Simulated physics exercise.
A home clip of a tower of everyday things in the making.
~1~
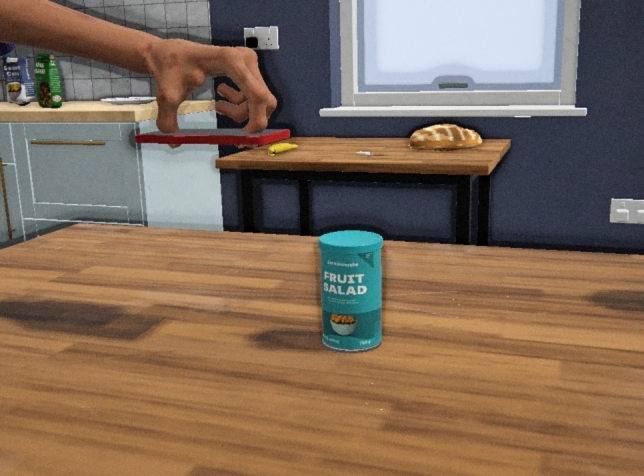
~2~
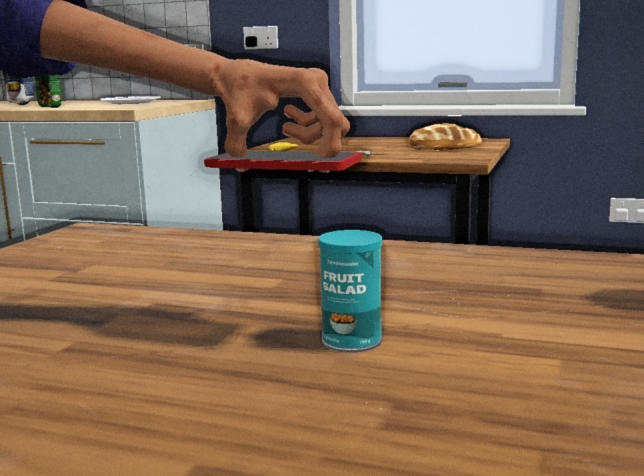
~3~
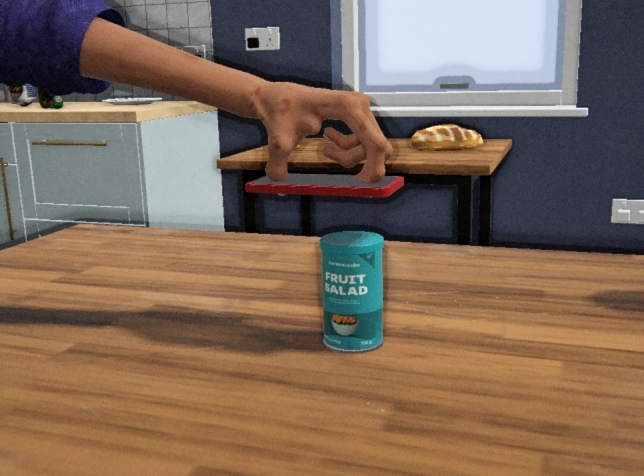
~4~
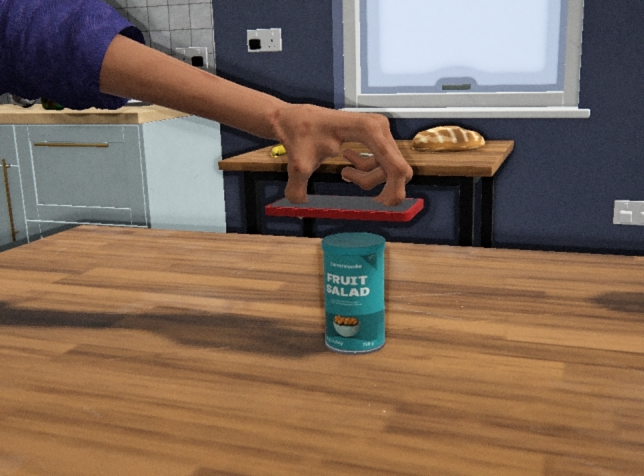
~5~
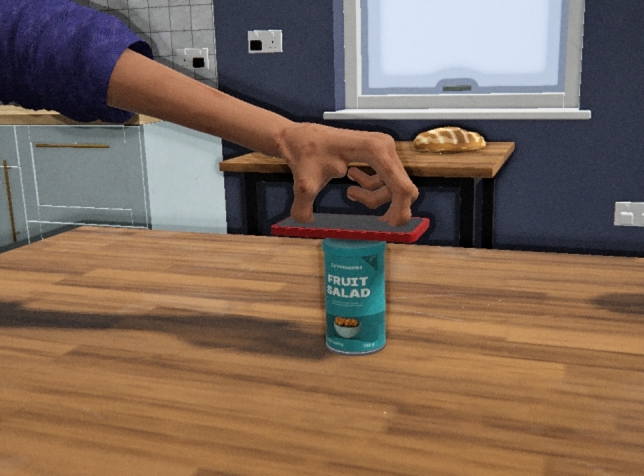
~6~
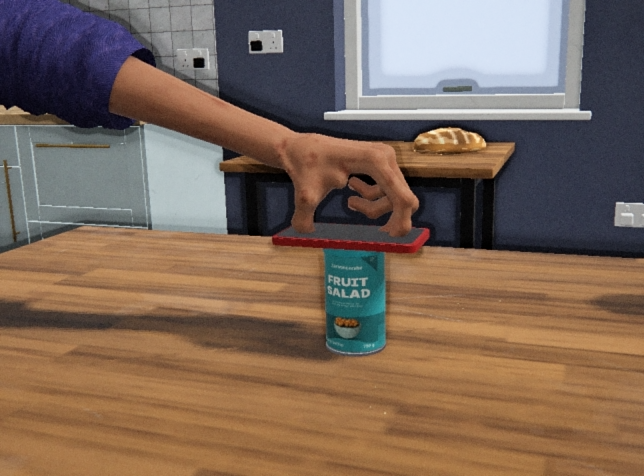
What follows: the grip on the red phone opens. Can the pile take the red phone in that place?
It keeps its balance.
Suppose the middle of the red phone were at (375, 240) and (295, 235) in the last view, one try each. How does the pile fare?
First try: It stays up; second try: It gives way.
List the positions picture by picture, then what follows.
In the first picture, still above its spot; red phone (213, 136); turquoise tin (351, 291).
In the second picture, still above its spot; red phone (284, 160); turquoise tin (351, 290).
In the third picture, still above its spot; red phone (326, 184); turquoise tin (353, 291).
In the fourth picture, still above its spot; red phone (345, 207); turquoise tin (354, 293).
In the fifth picture, still above its spot; red phone (351, 226); turquoise tin (355, 294).
In the sixth picture, set down, still held; red phone (351, 237); turquoise tin (355, 294).
Then, 0.20 s later than the last frame, all is still.
Then, 0.60 s later than the last frame, red phone resting near (351, 238).
When it is over, all 3 as before. End places, in pixels of the last picture, red phone near (351, 238). The pile stays up.
